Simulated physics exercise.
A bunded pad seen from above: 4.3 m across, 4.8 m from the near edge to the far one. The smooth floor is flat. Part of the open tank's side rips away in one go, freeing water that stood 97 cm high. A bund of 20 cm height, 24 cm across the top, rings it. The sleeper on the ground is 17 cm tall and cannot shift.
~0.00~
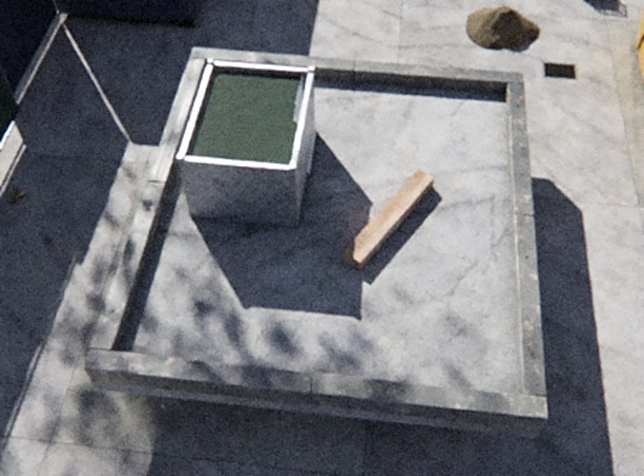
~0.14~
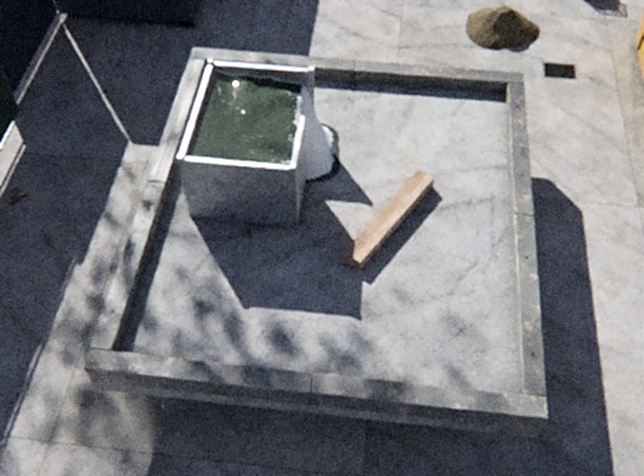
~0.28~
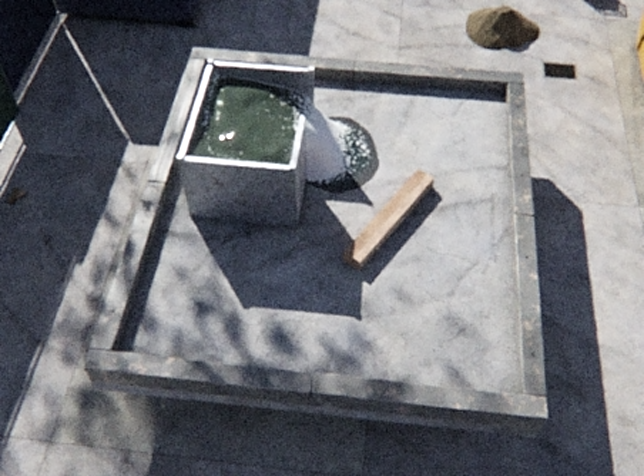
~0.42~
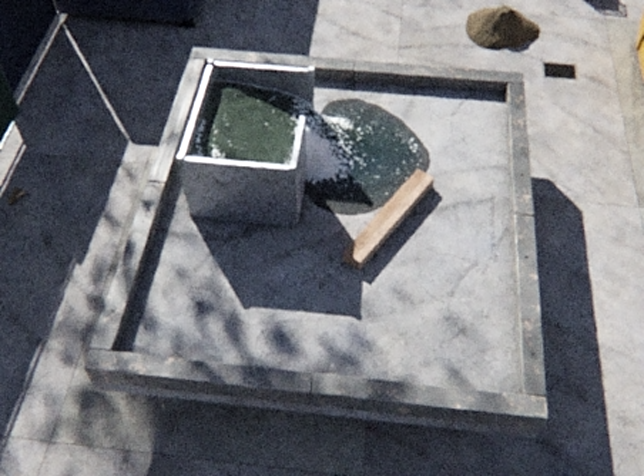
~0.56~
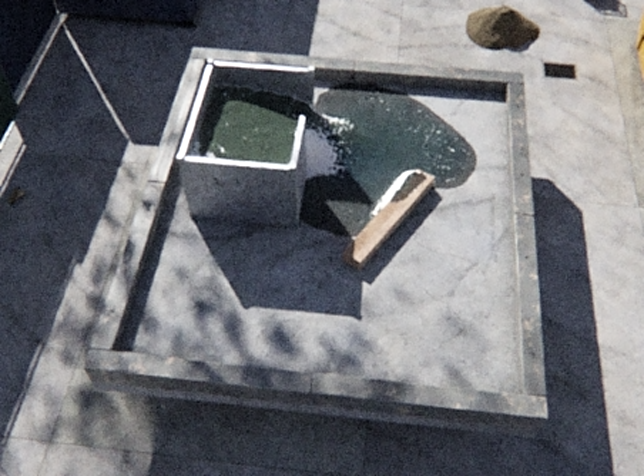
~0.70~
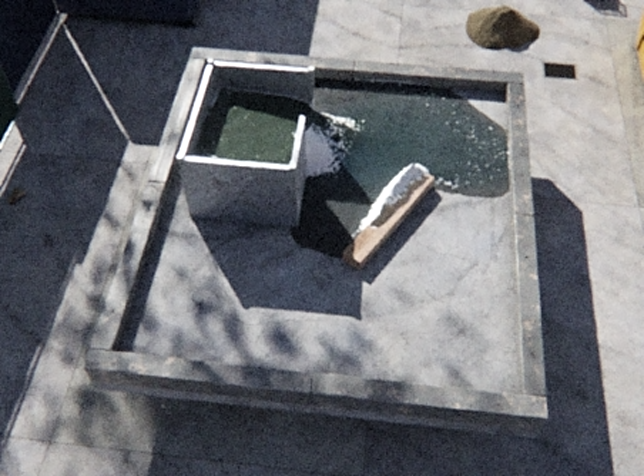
On a paved pad ringed by a low wall, an open tank of dark green water stands beside a loose wooden beam. Water bursts from the tank's right side, foaming onto the floor, then fans out rightward in a dark sheet, breaking white against the beam as the tank's level drops.
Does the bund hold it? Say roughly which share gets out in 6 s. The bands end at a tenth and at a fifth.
The share over the wall is a tenth to a fifth.
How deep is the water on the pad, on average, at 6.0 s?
Roughly 8 cm.
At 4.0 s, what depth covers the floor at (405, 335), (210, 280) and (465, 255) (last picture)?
About 4, 1 and 5 cm.
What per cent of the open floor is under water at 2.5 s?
Some 65 per cent of it.
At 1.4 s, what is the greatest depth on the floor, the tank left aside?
Up to some 66 cm.
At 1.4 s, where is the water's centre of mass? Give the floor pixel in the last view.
At about (339, 160).
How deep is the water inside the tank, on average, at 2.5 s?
Roughly 32 cm on average.
After 1.1 s water covers 30 % of the floor and is deepest (50 cm) near (320, 137); 0 % is over the wall.
After 1.4 s water covers 35 % of the floor and is deepest (66 cm) near (505, 106); 2 % is over the wall.
After 2.5 s water covers 60 % of the floor and is deepest (34 cm) near (504, 98); 14 % is over the wall.
After 4.0 s water covers 75 % of the floor and is deepest (18 cm) near (509, 193); 17 % is over the wall.
After 6.0 s water covers 85 % of the floor and is deepest (18 cm) near (117, 358); 18 % is over the wall.
